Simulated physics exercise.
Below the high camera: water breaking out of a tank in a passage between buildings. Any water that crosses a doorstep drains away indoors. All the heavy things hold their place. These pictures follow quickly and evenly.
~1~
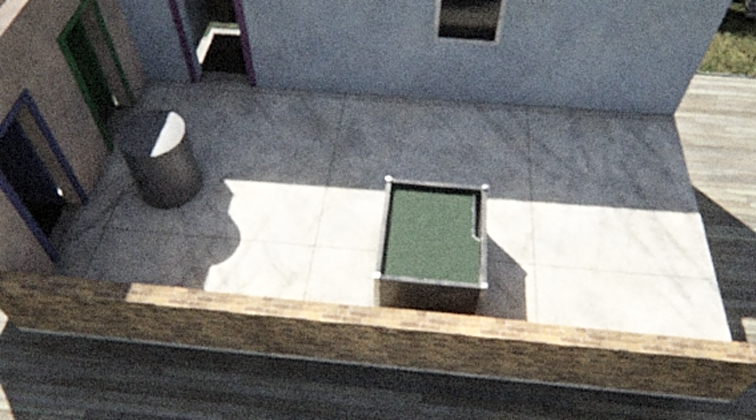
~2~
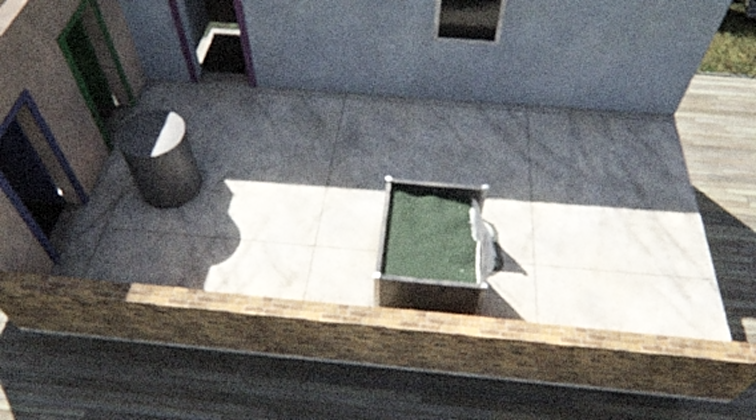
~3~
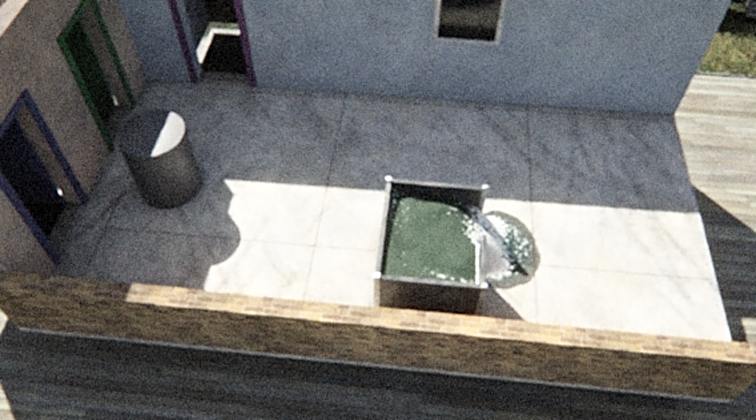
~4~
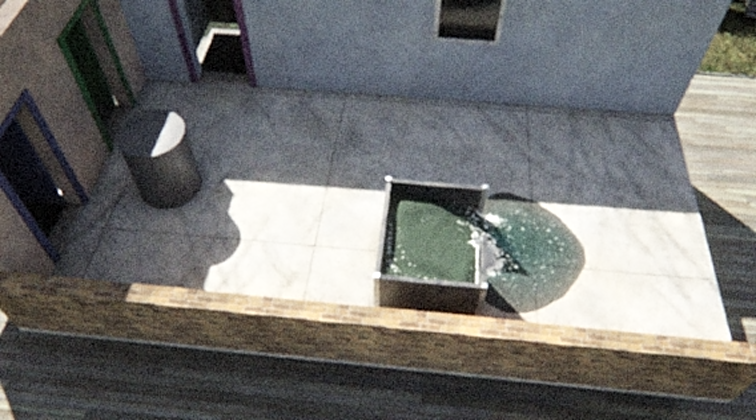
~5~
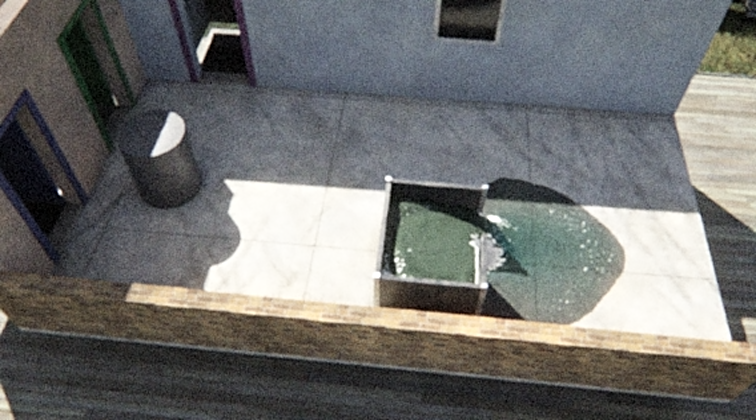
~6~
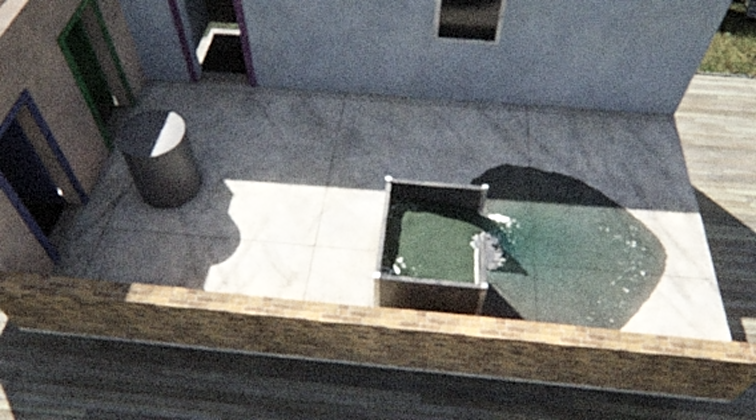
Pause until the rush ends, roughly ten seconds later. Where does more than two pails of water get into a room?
The blue door lets in two pails or less; the green door lets in two pails or less; the purple door lets in two pails or less.
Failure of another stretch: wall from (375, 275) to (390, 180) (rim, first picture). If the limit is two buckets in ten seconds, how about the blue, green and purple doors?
Well, the blue door gets past it, then the green door gets past it, and the purple door gets past it.
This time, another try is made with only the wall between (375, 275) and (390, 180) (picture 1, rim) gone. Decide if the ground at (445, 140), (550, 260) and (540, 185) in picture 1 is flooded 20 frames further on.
First unwetted, second unwetted, third unwetted.
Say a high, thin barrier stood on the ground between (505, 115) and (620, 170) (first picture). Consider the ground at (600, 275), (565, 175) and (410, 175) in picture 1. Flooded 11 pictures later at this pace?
Reading the points as listed, I get deluged, then deluged, then left untouched.
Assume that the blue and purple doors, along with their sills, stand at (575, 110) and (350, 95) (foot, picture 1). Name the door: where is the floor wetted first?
I'd go with the blue door.
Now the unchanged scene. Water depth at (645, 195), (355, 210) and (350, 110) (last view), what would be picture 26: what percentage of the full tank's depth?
Going in order, roughly 2, 0 and 0 %.
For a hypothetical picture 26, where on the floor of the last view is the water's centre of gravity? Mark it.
Roughly (506, 244).
A moment on, water covers 30 % of the floor; the blue door not reached, the green door not reached, the purple door not reached.
Next, water covers 30 % of the floor; the blue door not reached, the green door not reached, the purple door not reached.
Then, water covers 35 % of the floor; the blue door not reached, the green door not reached, the purple door not reached.
Later, water covers 35 % of the floor; the blue door not reached, the green door not reached, the purple door not reached.
In the end, water covers 25 % of the floor; the blue door not reached, the green door not reached, the purple door not reached.
